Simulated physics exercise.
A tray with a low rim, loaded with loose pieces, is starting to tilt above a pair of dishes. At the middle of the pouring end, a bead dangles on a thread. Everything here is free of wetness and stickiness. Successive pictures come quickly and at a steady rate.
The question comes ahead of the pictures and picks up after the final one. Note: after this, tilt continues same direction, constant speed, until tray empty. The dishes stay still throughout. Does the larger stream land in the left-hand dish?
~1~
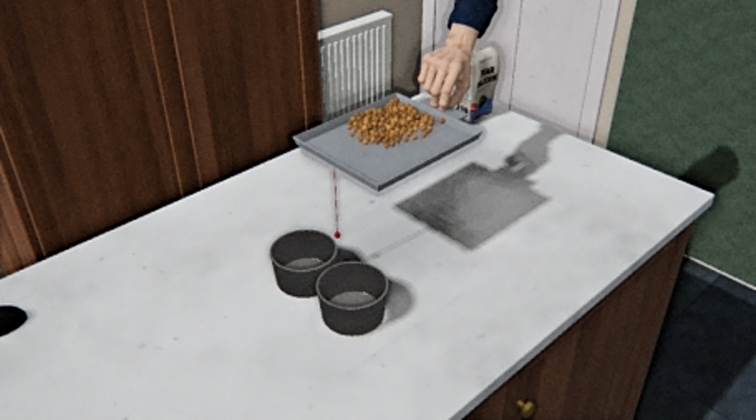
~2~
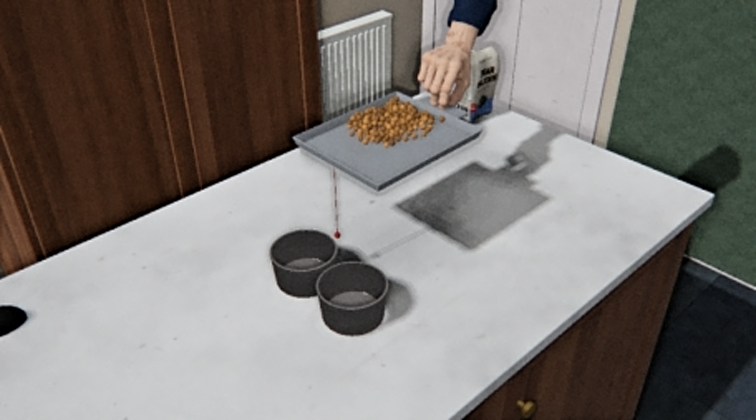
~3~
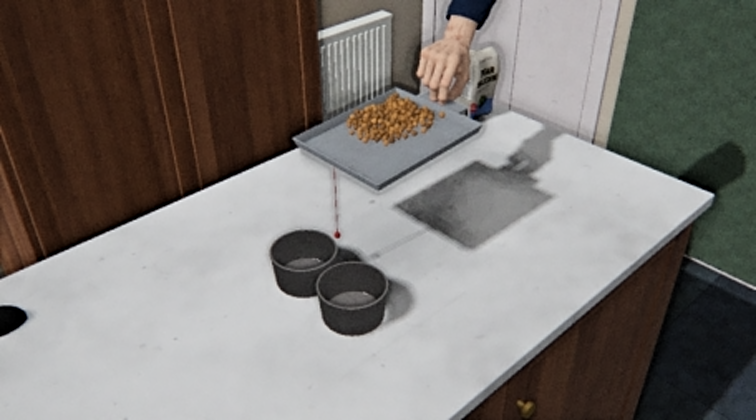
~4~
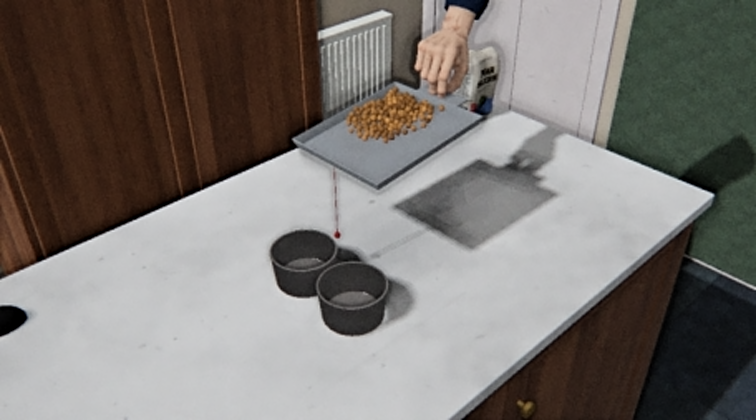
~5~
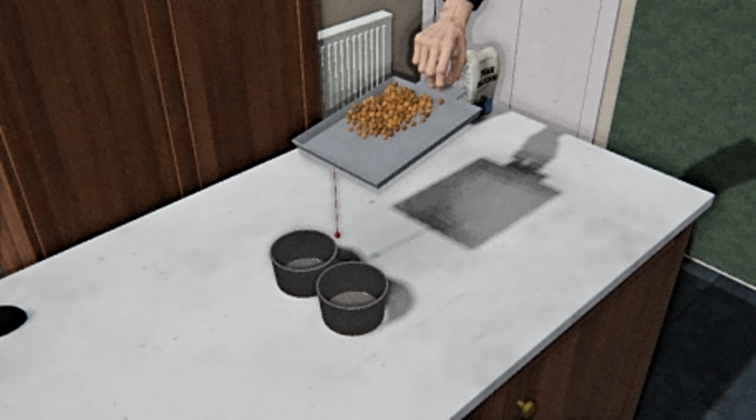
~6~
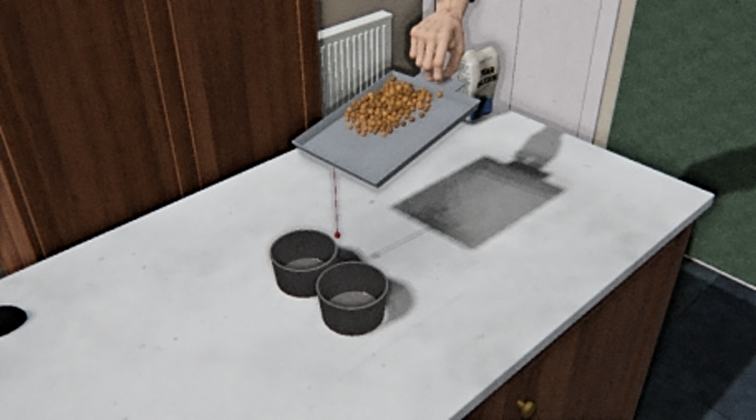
Dish on the left.
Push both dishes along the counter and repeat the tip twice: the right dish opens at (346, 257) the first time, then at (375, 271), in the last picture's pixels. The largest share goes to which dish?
First the left dish, then the left-hand dish.
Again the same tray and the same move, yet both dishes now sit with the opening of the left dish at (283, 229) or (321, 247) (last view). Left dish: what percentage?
It would be near 70 per cent first and near 40 per cent second.
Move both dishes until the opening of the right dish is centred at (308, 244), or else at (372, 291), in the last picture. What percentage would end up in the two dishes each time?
Some 80 and then some 30 per cent.
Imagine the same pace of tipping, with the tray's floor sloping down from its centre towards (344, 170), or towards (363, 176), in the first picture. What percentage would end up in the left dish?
So it's 40 percent with the first slope and 10 percent with the other.
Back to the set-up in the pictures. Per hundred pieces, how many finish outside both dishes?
Some 50 percent of the load.
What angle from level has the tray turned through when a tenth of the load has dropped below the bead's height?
Somewhere around 60 degrees.
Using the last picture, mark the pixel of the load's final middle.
Near (292, 265), more or less.
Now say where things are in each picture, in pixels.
In the first frame, corners of the pouring end (297, 137) and (378, 183), level; middle of the load (394, 122), roasted chickpeas; left dish (279, 276); right dish (326, 313); bead on its thread (337, 235).
In the second frame, corners of the pouring end (297, 137) and (378, 183), level; middle of the load (393, 121).
In the third frame, corners of the pouring end (297, 138) and (378, 182), tipped barely, lowest at the left corner; middle of the load (393, 118).
In the fourth frame, corners of the pouring end (297, 139) and (377, 182), tipped a little, lowest at the left corner; middle of the load (393, 114).
In the fifth frame, corners of the pouring end (296, 140) and (377, 181), tipped a little, lowest at the left corner; middle of the load (392, 109).
In the sixth frame, corners of the pouring end (296, 141) and (376, 180), tipped a little, lowest at the left corner; middle of the load (391, 105); left dish (279, 276); right dish (326, 313).
Just after the last frame, tray tipped steeply; the larger part on the tray; just a few in the left dish; just a few outside both; about a tenth in the air.
A moment on, tray tipped right over; the larger part on the tray; about a tenth in the left dish; about a tenth outside both; about a tenth in the air.
Further on, tray tipped past a quarter turn; just a few in the right dish; roughly half in the left dish; roughly half outside both.
When it is over, tray tipped past a quarter turn; just a few in the right dish; roughly half in the left dish; roughly half outside both.
